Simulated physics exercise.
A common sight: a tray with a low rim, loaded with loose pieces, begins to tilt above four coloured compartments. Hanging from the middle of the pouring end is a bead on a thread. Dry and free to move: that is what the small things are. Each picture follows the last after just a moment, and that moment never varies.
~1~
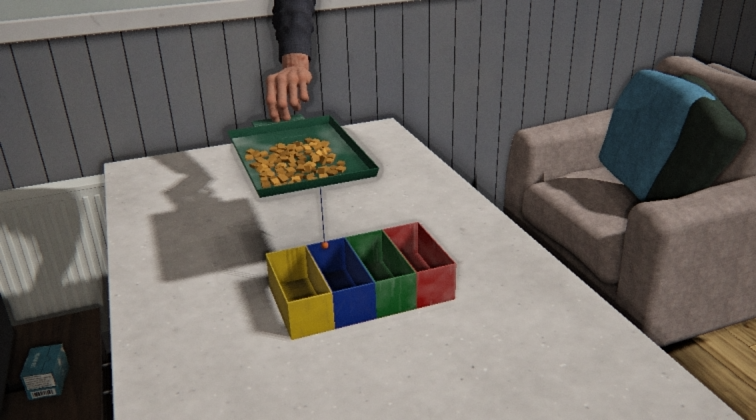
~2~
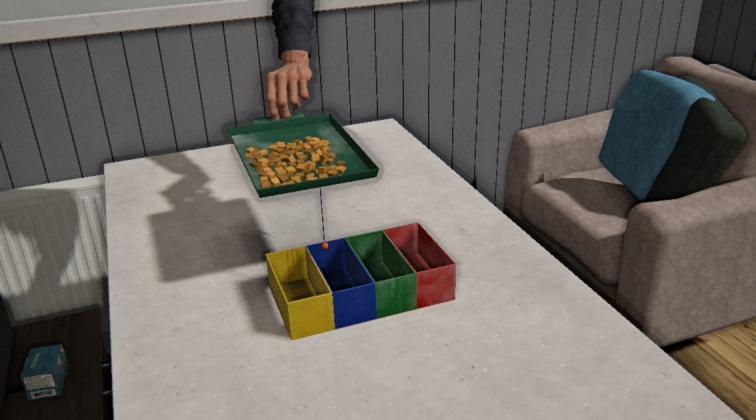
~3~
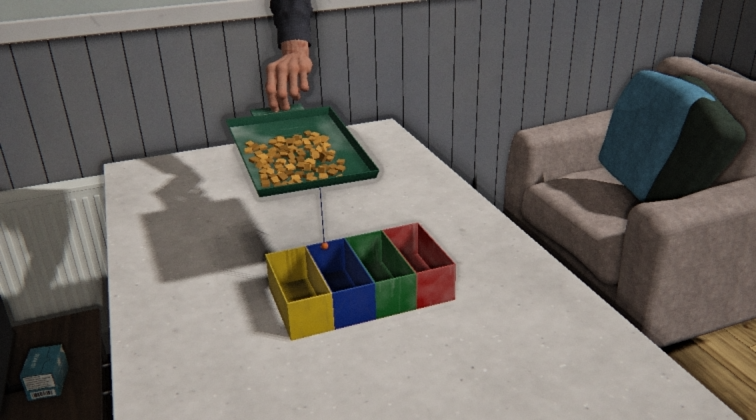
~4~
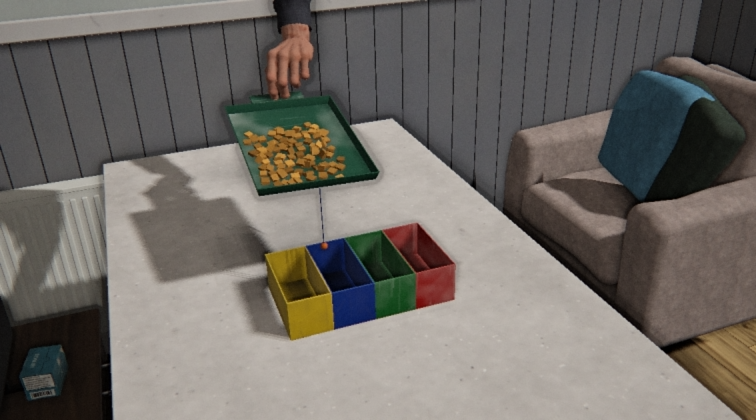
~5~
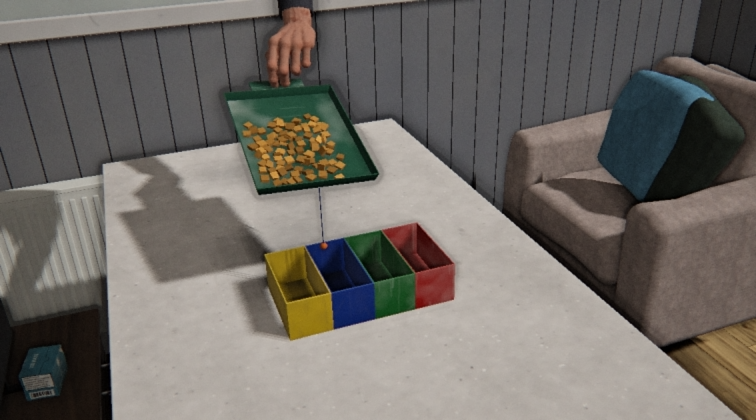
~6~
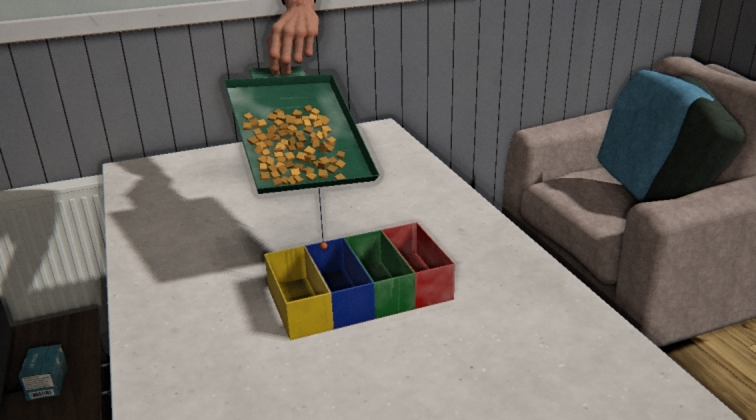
A hand held a green tray of small golden cereal squares above yellow, blue, green and red compartments on a table, then gradually raised its back end, tilting it toward the front.
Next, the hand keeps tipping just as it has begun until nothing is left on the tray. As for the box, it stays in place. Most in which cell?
Green cell.
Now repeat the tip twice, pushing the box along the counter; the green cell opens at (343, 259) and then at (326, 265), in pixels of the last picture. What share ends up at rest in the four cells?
Well, you'd get about 100 per cent and then about 80 per cent.
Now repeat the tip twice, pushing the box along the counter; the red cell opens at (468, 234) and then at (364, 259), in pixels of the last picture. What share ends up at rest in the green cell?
About 0% on the first try and 30% on the second.
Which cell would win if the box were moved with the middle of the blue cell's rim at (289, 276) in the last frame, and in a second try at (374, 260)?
In order: Red, blue.
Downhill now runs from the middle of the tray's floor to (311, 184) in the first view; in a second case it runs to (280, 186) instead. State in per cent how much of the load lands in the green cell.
In order: About 10, then 0 percent.
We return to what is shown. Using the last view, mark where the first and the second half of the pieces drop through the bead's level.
Half one: (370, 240), half two: (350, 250).
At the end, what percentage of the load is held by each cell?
So the yellow cell ends up with 10 % of the load, the blue cell with 30 %, the green cell with 60 %, and the red cell with 0 %.
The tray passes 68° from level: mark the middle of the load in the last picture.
Look close to (329, 168) in the last picture.
Soon after the last picture, tray tipped steeply; nearly all on the tray; a stray few falling or outside the box.
A little later, tray tipped past a quarter turn; a small part on the tray; about a third in the green cell; a small part in the blue cell; a stray few in the red cell; about a third falling or outside the box.
Later still, tray tipped past a quarter turn; about half in the green cell; about a third in the blue cell; a small part in the yellow cell; a stray few in the red cell.
At rest, tray tipped past a quarter turn; about half in the green cell; about a third in the blue cell; a small part in the yellow cell; a stray few in the red cell.
